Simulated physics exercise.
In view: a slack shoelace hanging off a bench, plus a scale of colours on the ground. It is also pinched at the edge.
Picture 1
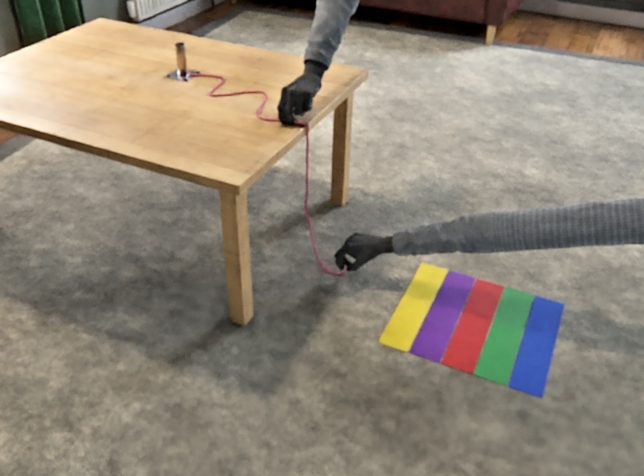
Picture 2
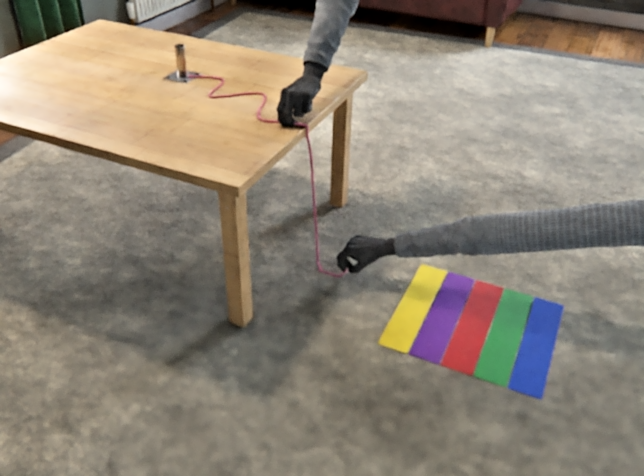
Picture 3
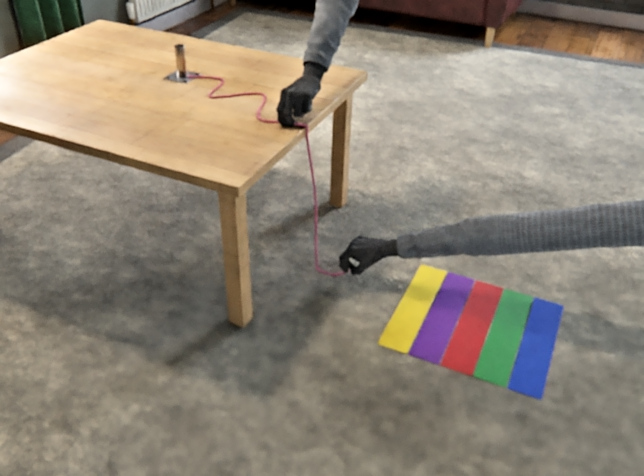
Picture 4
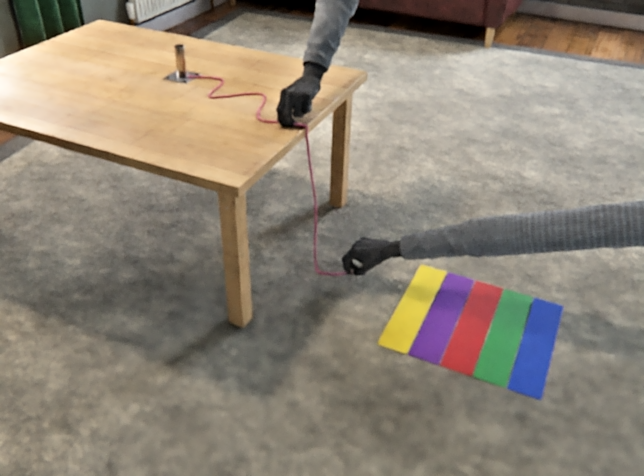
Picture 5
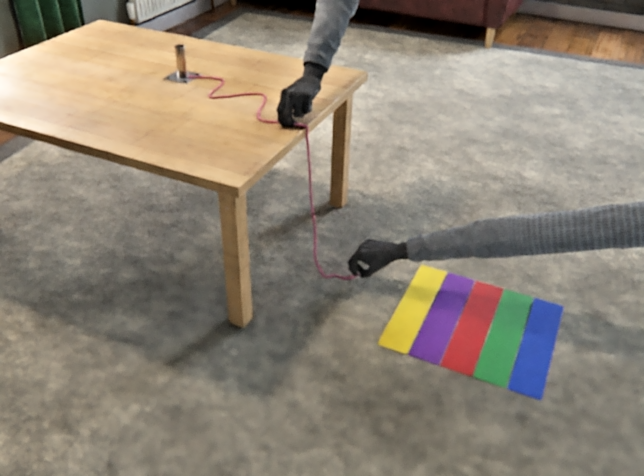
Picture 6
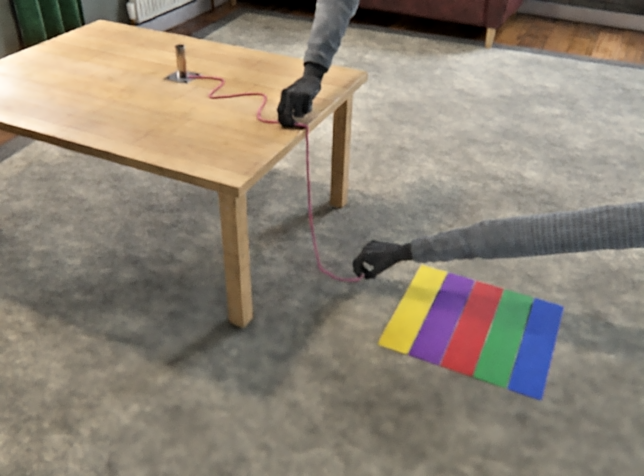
In a carpeted room, one gloved hand pins a thin red cord at the edge of a wooden table while another, low at the right, holds its hanging end and shifts it slightly rightward near a multicoloured striped sheet.
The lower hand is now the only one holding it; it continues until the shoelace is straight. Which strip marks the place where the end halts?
The blue strip does.
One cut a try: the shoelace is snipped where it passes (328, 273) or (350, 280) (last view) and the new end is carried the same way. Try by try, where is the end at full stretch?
First try near (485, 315), second near (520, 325).
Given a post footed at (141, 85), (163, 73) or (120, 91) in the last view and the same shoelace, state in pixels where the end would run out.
Try 1 about (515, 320), try 2 about (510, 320), try 3 about (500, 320).
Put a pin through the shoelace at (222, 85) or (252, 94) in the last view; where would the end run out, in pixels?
In that order: (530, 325) and (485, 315).
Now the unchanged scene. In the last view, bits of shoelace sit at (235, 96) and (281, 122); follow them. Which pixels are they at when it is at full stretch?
They go to (269, 104) and to (358, 157).
Soon after, end near (475, 310); over red.
After that, end near (517, 323); over green.
At the stop, end near (544, 331); over blue. It gets as far as the blue strip.
